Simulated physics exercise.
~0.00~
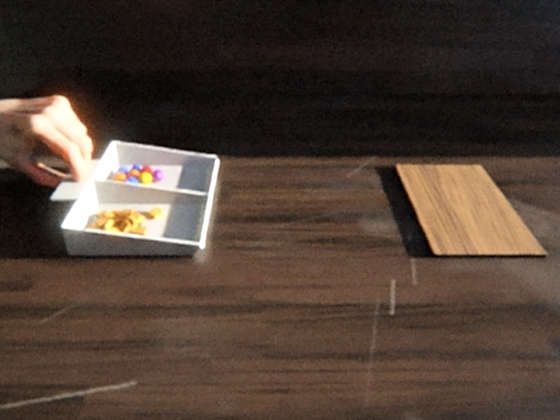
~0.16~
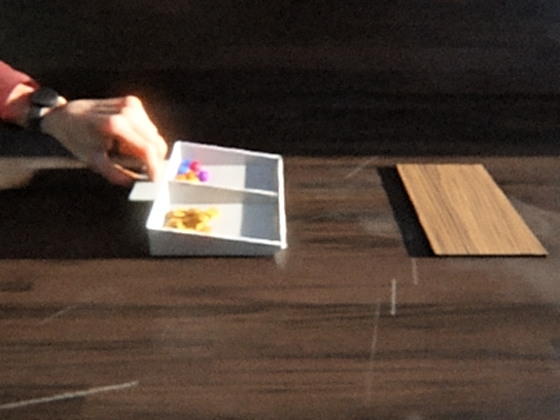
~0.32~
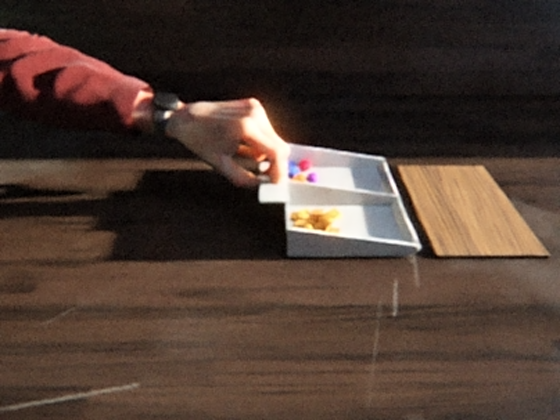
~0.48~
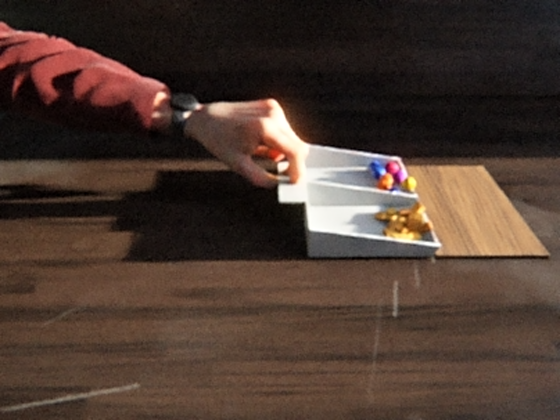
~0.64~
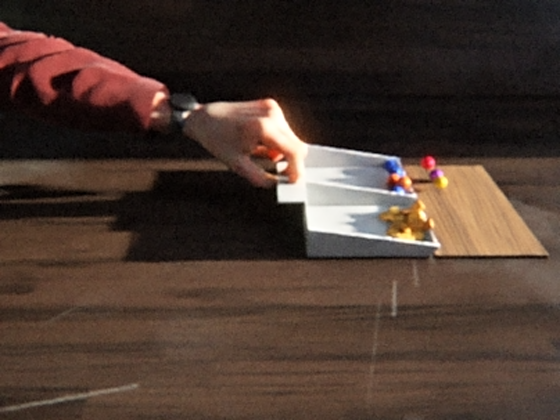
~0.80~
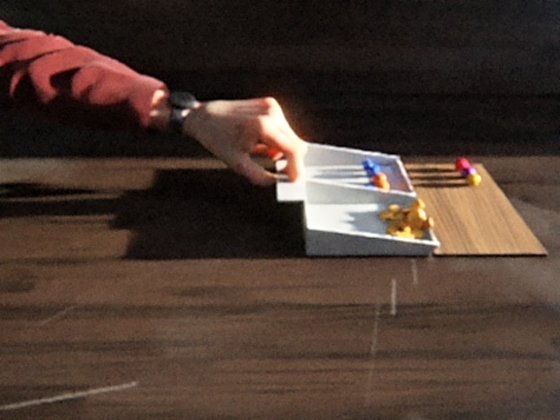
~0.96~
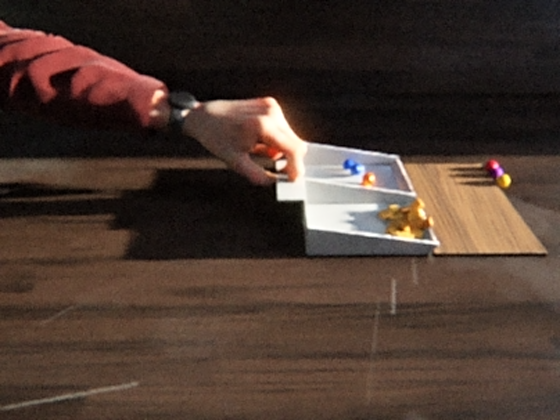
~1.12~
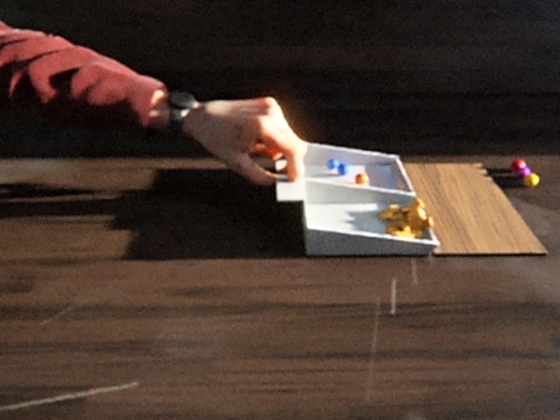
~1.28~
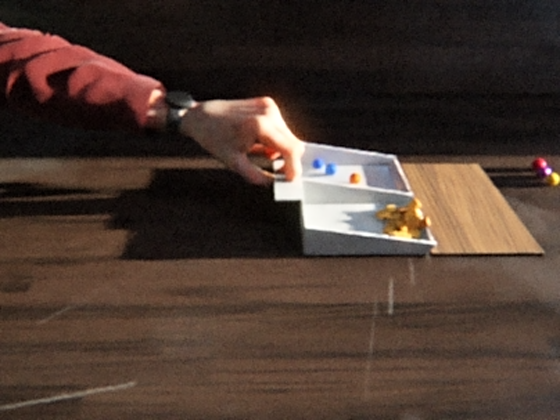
Hand pushing a divided white tray right into a wooden board, yellow pieces staying inside while some colourful balls roll out across it.
